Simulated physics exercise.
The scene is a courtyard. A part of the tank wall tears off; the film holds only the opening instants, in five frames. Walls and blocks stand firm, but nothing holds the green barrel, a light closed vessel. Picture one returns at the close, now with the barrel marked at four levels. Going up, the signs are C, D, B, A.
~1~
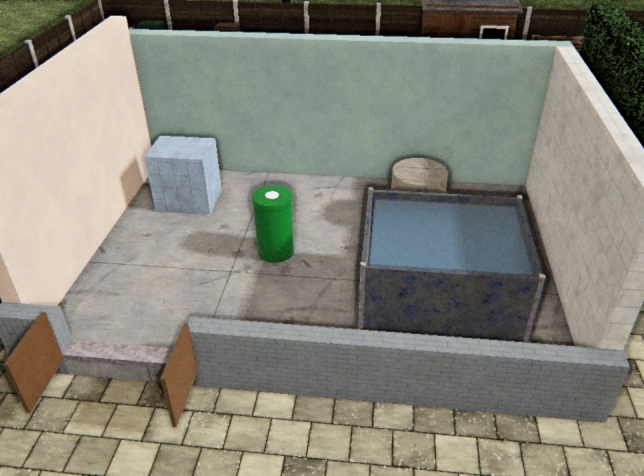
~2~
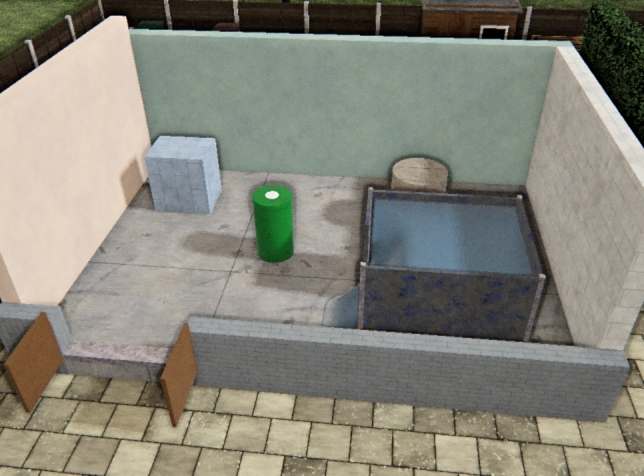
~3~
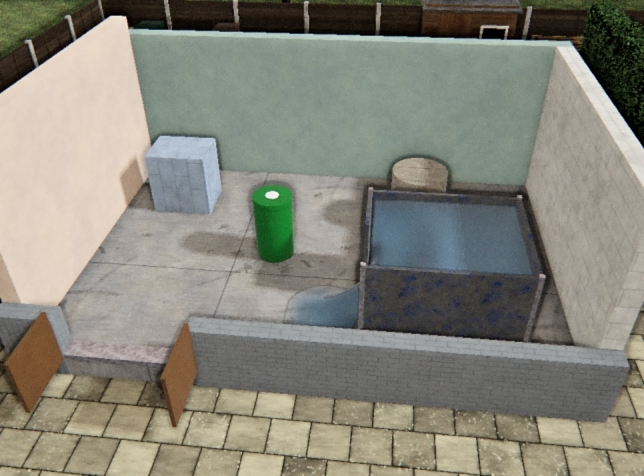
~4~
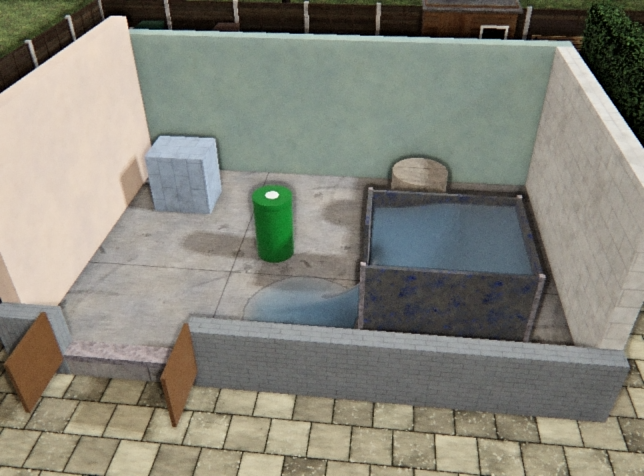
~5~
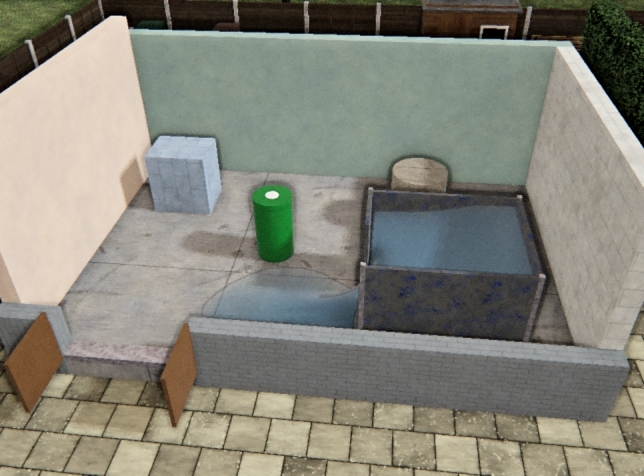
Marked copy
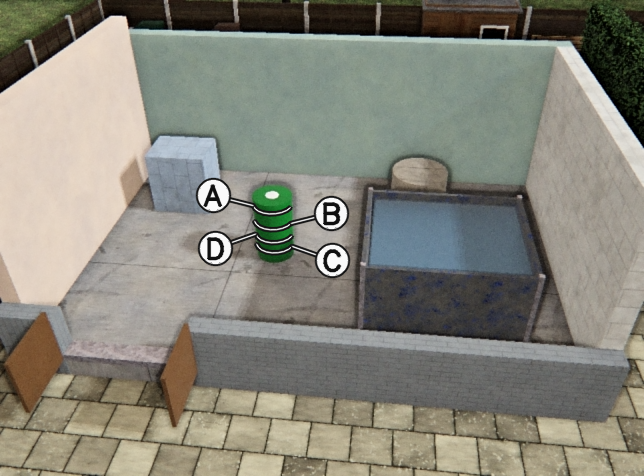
Water fills a dark, square tank on the right of a walled courtyard, with a green barrel, a pale block and an open gate to its left. It begins flowing out at the tank's left side, and a puddle spreads leftward across the paving in front of the barrel.
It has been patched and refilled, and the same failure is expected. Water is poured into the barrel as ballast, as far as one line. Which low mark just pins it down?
The limit is C.
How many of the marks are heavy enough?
All four.
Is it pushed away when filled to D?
No.
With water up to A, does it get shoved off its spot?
No, that is safe.
On the marked copy, A at (269, 213); B at (270, 229); C at (272, 252); D at (271, 242); from the bottom up C, D, B, A.
Choosing A, it does not move.
Choosing B, it does not move.
Choosing C, it shifts by a finger or two and stays.
Choosing D, it does not move.
